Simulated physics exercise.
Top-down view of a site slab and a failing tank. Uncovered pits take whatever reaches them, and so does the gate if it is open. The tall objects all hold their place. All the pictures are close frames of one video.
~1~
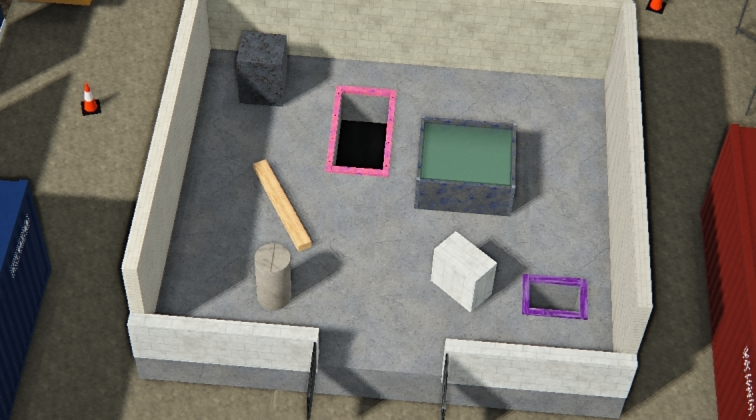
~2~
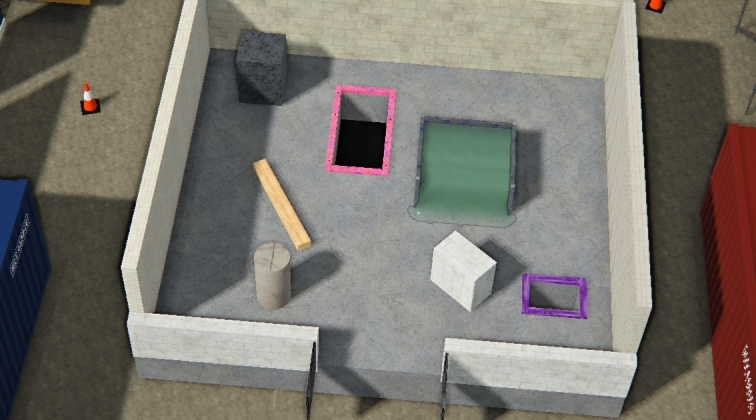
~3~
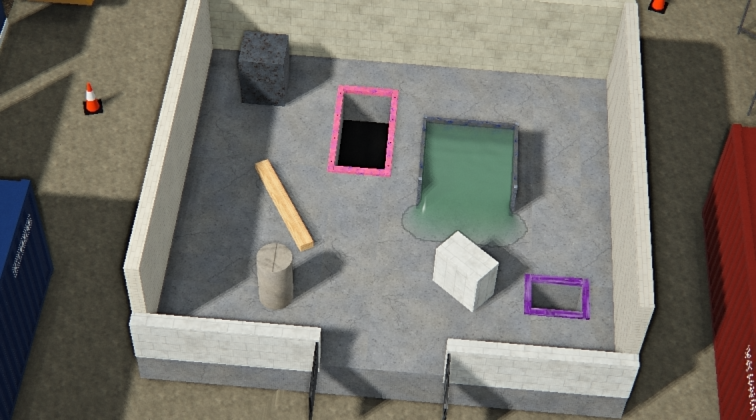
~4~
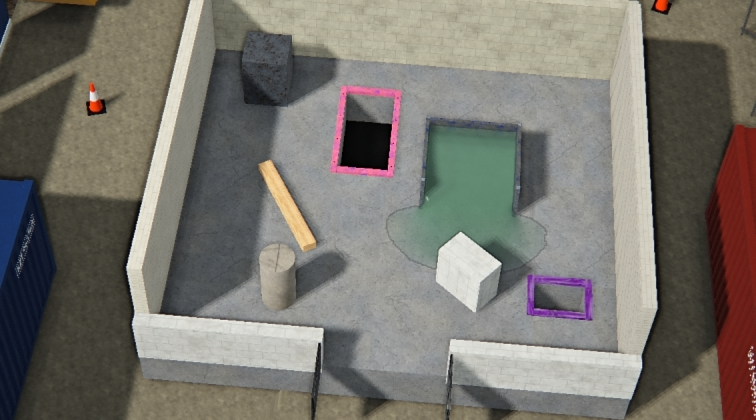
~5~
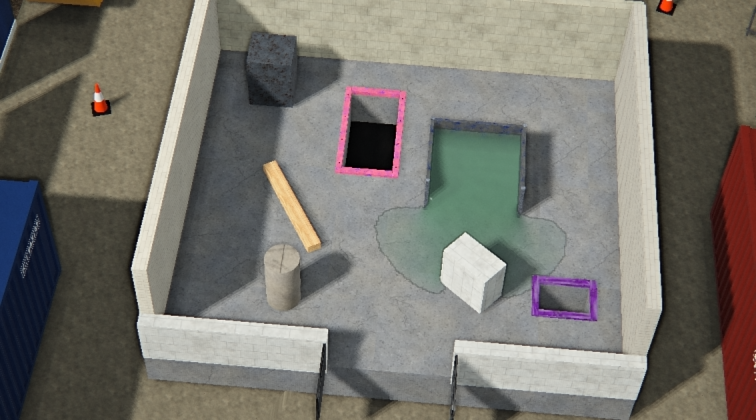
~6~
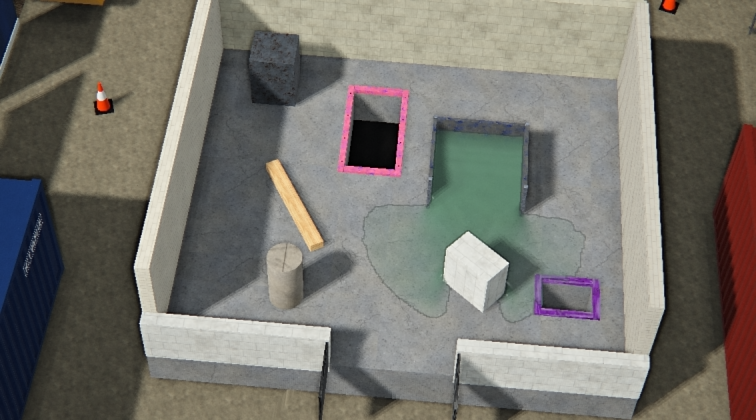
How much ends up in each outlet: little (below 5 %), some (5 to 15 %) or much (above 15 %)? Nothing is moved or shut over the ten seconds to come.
Outlet by outlet: Gate - much, pink pit - little, purple pit - much.
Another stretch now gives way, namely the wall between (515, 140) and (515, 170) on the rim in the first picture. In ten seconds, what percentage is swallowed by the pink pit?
Share recorded - pink: 4 %.
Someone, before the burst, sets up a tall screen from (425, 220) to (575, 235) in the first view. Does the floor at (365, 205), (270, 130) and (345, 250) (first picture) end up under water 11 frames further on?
Result, listed order: Spot 1 reached by the flood, spot 2 kept clear of the flood, spot 3 reached by the flood.
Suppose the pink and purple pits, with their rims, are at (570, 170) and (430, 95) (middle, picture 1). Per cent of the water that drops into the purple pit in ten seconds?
Share for purple: 0 in a hundred.
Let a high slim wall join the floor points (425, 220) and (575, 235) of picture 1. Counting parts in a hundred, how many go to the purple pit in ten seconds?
The purple pit takes 0 per cent.
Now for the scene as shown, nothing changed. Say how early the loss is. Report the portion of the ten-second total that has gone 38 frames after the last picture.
90 per cent.
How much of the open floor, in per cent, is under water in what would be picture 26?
Near 40 in a hundred.
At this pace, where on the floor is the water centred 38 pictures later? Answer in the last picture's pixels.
That comes out near (411, 270).
A moment on, water covers 20 % of the floor; the gate 1 %, the pink pit 0 %, the purple pit 5 %.
Next, water covers 30 % of the floor; the gate 7 %, the pink pit 0 %, the purple pit 13 %.
Then, water covers 40 % of the floor; the gate 12 %, the pink pit 0 %, the purple pit 19 %.
Later, water covers 55 % of the floor; the gate 17 %, the pink pit 0 %, the purple pit 23 %.
In the end, water covers 65 % of the floor; the gate 22 %, the pink pit 0 %, the purple pit 23 %.
